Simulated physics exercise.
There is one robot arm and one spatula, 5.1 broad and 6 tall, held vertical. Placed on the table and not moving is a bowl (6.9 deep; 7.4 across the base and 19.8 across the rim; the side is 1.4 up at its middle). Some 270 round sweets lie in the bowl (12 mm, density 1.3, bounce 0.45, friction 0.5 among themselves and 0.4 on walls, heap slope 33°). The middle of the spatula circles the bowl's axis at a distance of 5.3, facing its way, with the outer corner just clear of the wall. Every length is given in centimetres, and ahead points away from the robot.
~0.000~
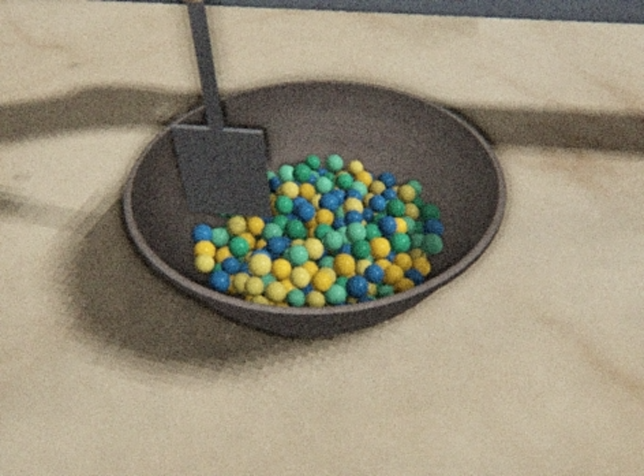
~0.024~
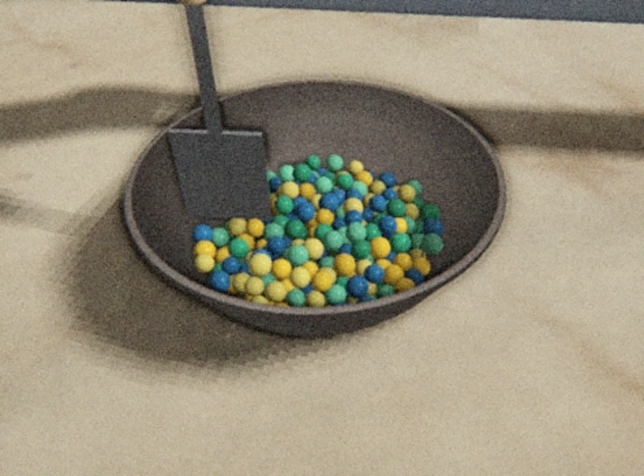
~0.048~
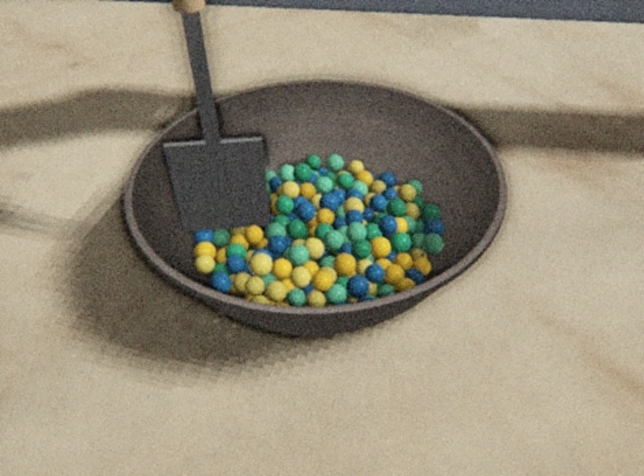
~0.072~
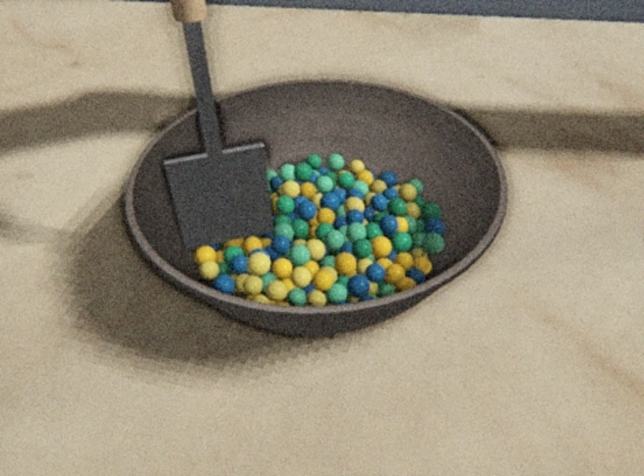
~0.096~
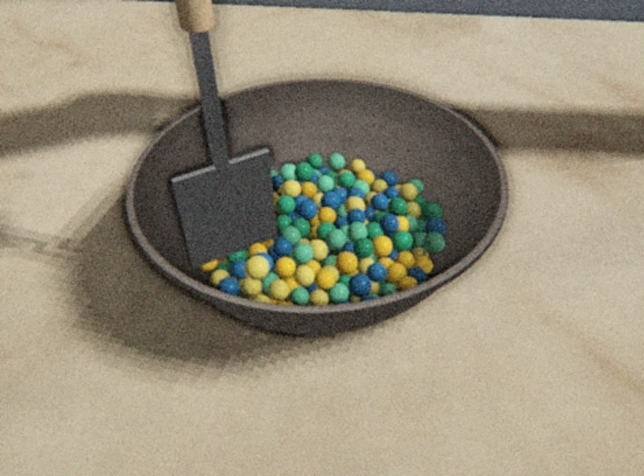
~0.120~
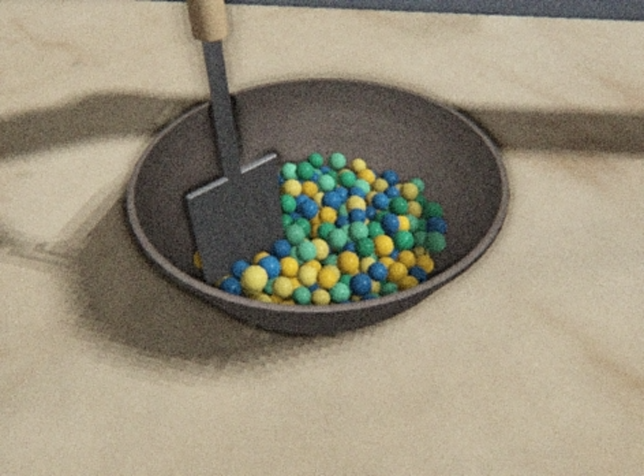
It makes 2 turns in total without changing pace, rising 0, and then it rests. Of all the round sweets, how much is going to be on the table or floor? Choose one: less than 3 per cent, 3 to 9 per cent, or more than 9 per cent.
The share is 3 to 9 per cent.
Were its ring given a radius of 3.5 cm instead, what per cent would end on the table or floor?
Near 0 %.
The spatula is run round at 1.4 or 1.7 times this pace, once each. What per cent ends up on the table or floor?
First try close to 15, second close to 25, in per cent.
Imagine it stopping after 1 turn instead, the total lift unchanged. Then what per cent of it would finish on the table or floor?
Then roughly 5 percent.
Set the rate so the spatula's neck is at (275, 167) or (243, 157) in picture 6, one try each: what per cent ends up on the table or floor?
First try: Around 20 %; second try: Around 10 %.
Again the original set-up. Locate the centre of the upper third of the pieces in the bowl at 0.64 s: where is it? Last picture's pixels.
Roughly at (235, 174).
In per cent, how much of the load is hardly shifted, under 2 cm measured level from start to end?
Some 25 per cent.
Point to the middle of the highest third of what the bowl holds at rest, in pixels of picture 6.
About (243, 244).
After 0.64 s, 314° round, highest piece 8 above the table; 265 in the bowl, 4 on the table or floor.
After 1.17 s, 218° round, highest piece 8 above the table; 260 in the bowl, 9 on the table or floor.
After 1.63 s, 0° round, highest piece 6 above the table; 255 in the bowl, 14 on the table or floor.
After 2.33 s, 0° round, highest piece 6 above the table; 255 in the bowl, 14 on the table or floor.
In the end, 255 in the bowl, 14 on the table or floor. That is 5 % on the table or floor.
